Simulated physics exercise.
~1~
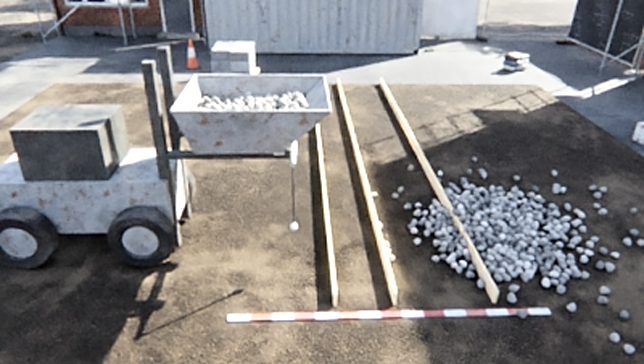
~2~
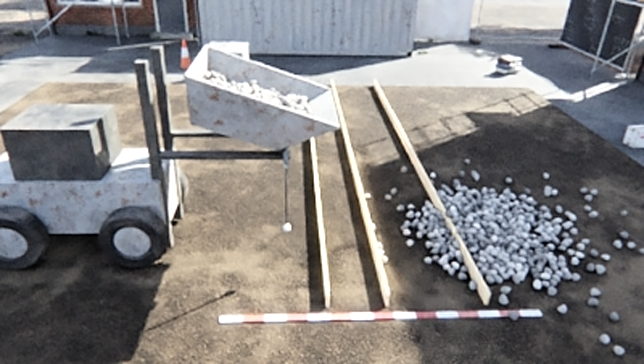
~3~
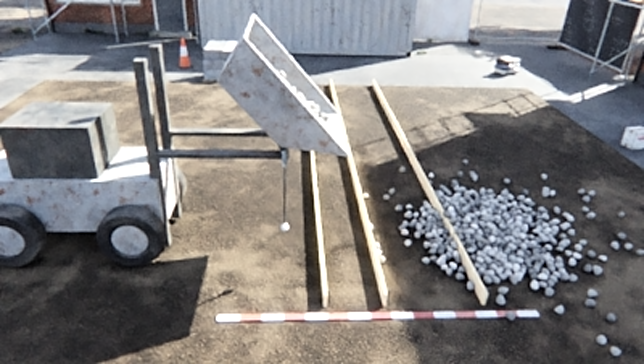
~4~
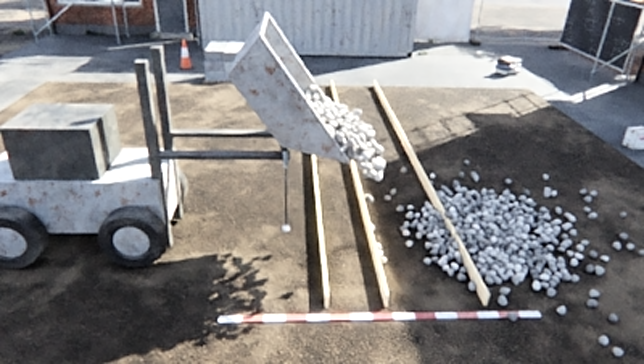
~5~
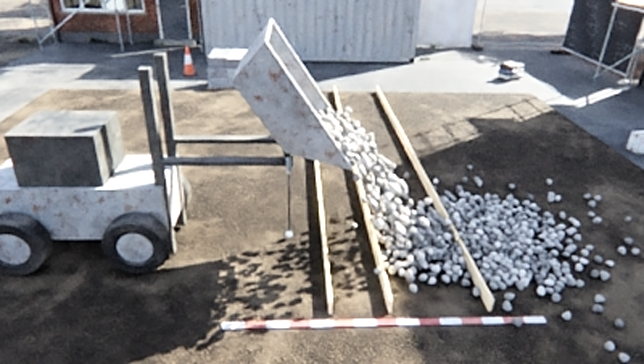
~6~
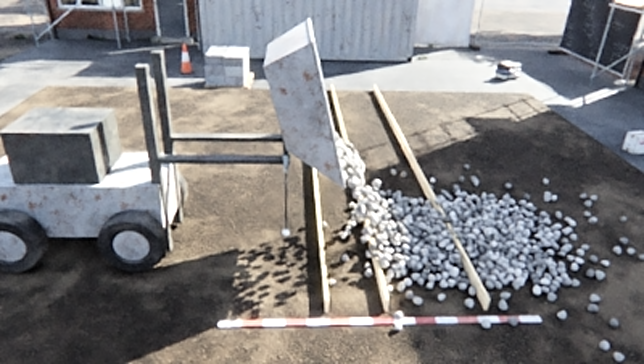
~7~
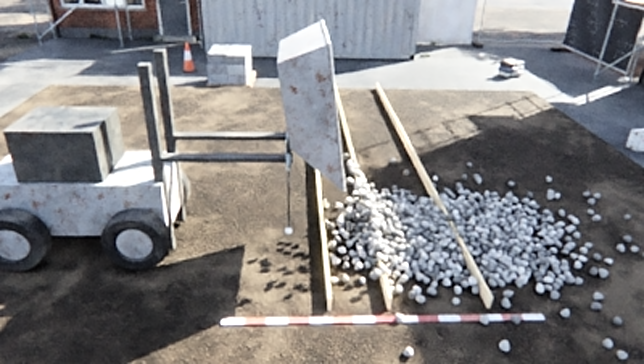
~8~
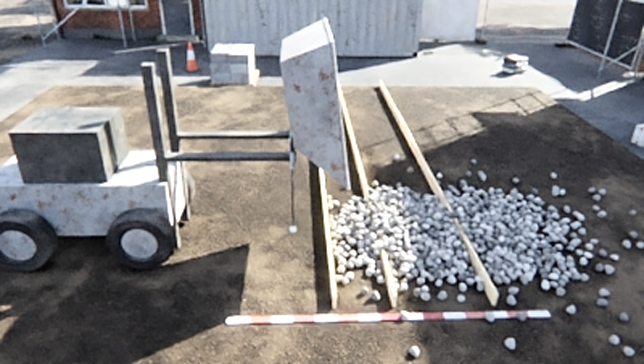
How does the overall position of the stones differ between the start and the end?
At the start the stones are split between the raised skip and a heap on the ground to the right. At the end they all lie on the ground, so as a whole they sit lower and farther right, in one wide pile across the boards.
